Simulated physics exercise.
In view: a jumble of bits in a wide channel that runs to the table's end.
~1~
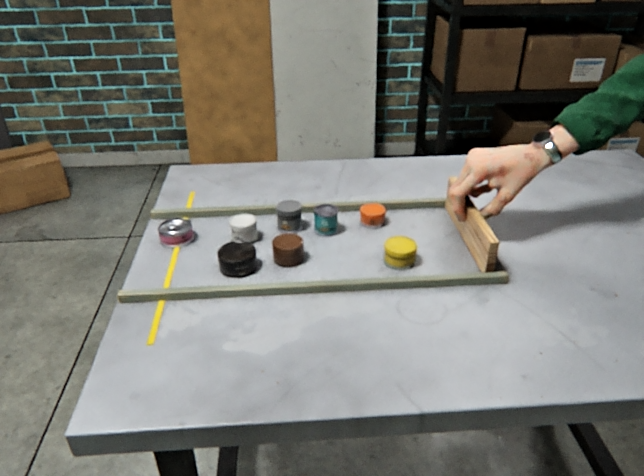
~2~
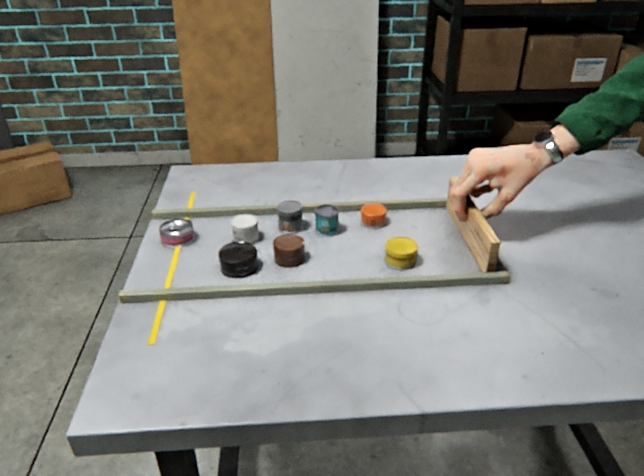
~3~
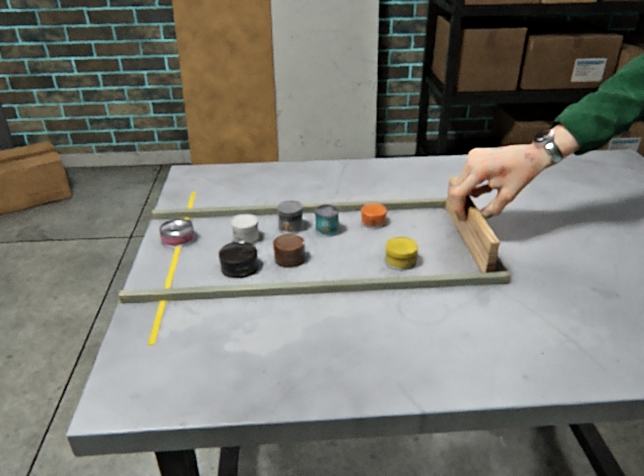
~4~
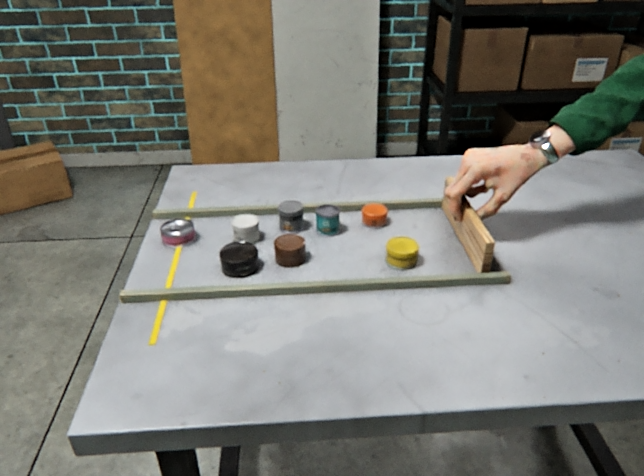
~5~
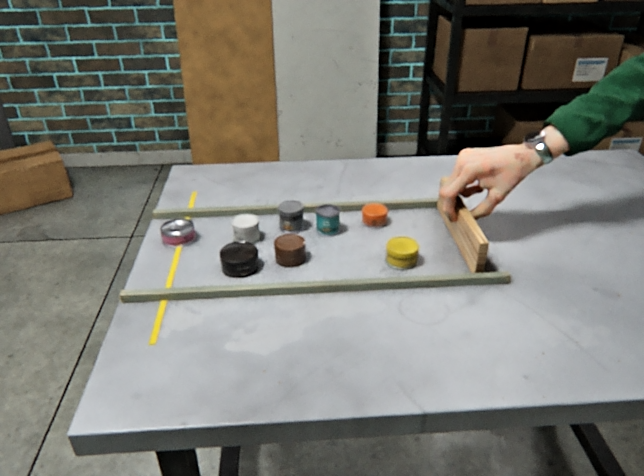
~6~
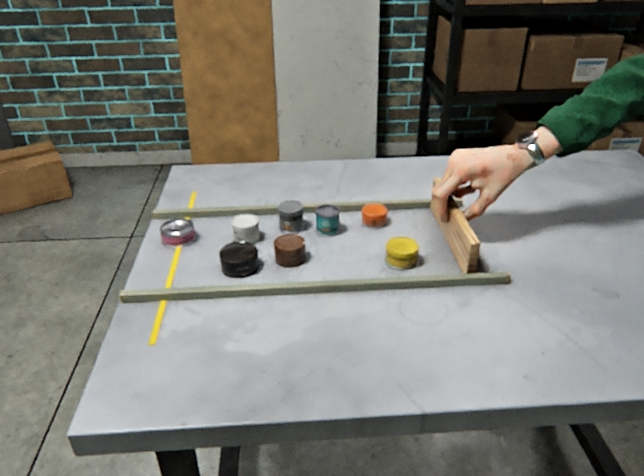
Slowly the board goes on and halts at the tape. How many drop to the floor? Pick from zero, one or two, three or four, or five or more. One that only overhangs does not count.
Outcome: The number that fall off is one or two.
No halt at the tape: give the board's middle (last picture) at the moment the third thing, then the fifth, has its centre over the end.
Its middle is around (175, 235) and later (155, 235).
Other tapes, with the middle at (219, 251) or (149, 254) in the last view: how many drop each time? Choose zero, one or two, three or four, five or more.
For each place: No fall at all; 5 or more.
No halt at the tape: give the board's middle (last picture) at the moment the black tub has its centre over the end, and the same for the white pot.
About (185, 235), and (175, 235) for the other.
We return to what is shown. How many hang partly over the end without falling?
The number is 2.
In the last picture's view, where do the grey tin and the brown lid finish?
First (148, 224), then (160, 250).
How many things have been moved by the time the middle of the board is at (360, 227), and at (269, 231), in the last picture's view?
The counts are 3 and 7.
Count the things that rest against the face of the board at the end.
The number is 4.
Soon after, none off yet; pink tin at rest near (178, 233); black tub at rest near (239, 259); white pot at rest near (246, 230).
After that, none off yet; pink tin at rest near (178, 233); black tub at rest near (238, 259); white pot moving near (239, 232).
And then, none off yet; pink tin displaced a little near (165, 233); black tub displaced well along near (171, 262); white pot displaced well along near (189, 237).
In the end, the number that fall off is one or two; gone, black tub and pink tin.
